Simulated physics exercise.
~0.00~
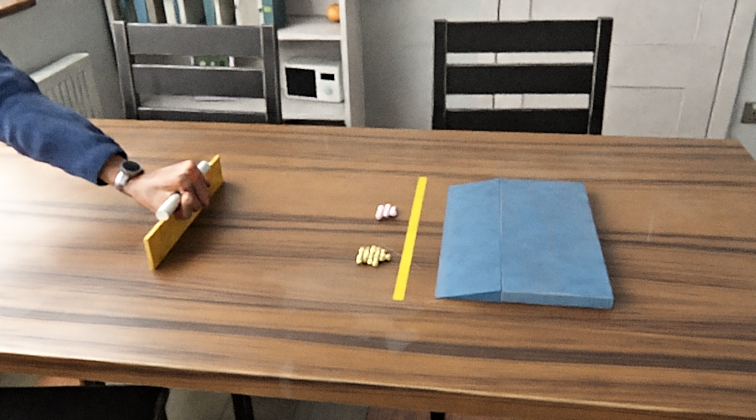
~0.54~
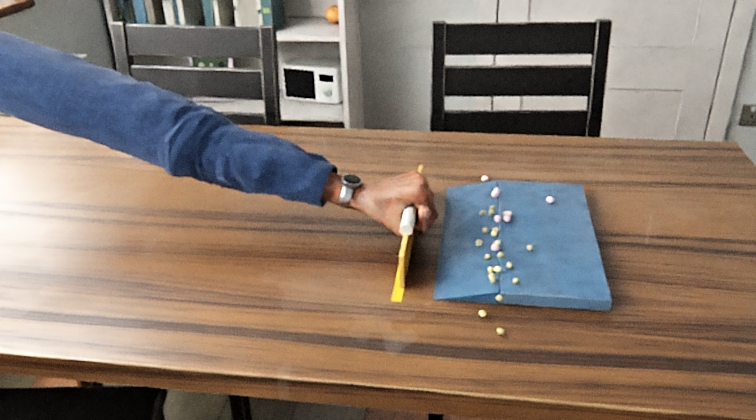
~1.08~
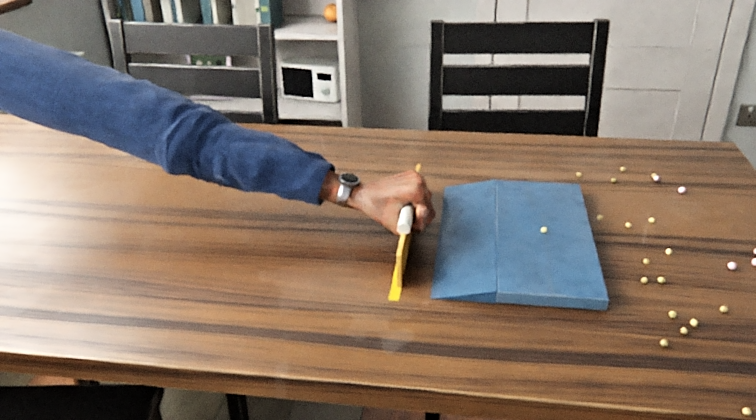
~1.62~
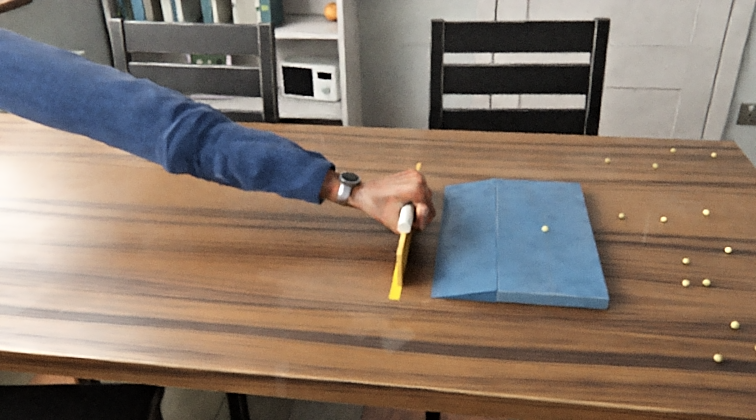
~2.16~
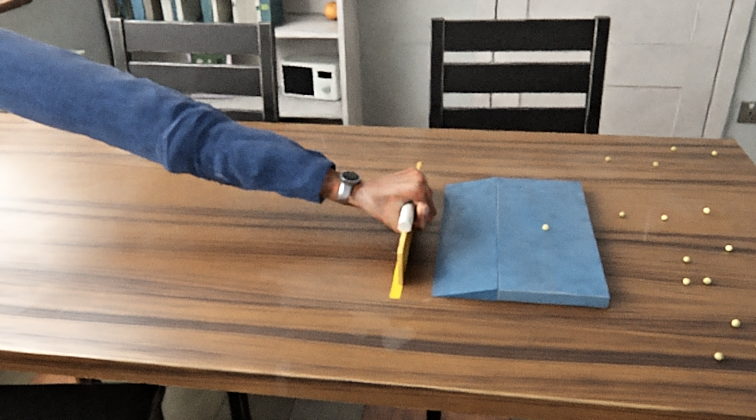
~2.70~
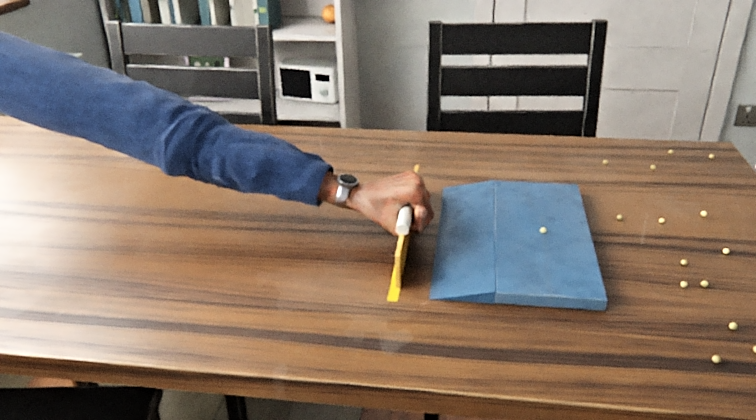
A wooden dining table fills the view, seen from slightly above, with dark chairs and shelves behind it. A hand in a blue sleeve holds a yellow scraper at the left, while a pale pinkish heap and a yellowish heap sit before yellow tape and a blue ramp and slab. The hand sweeps the scraper right, stopping at the tape, and both heaps scatter up the ramp. The pieces roll across the slab and onto the table beyond. The pale ones pass out of sight, while yellow ones rest at the right and one stays on the slab.
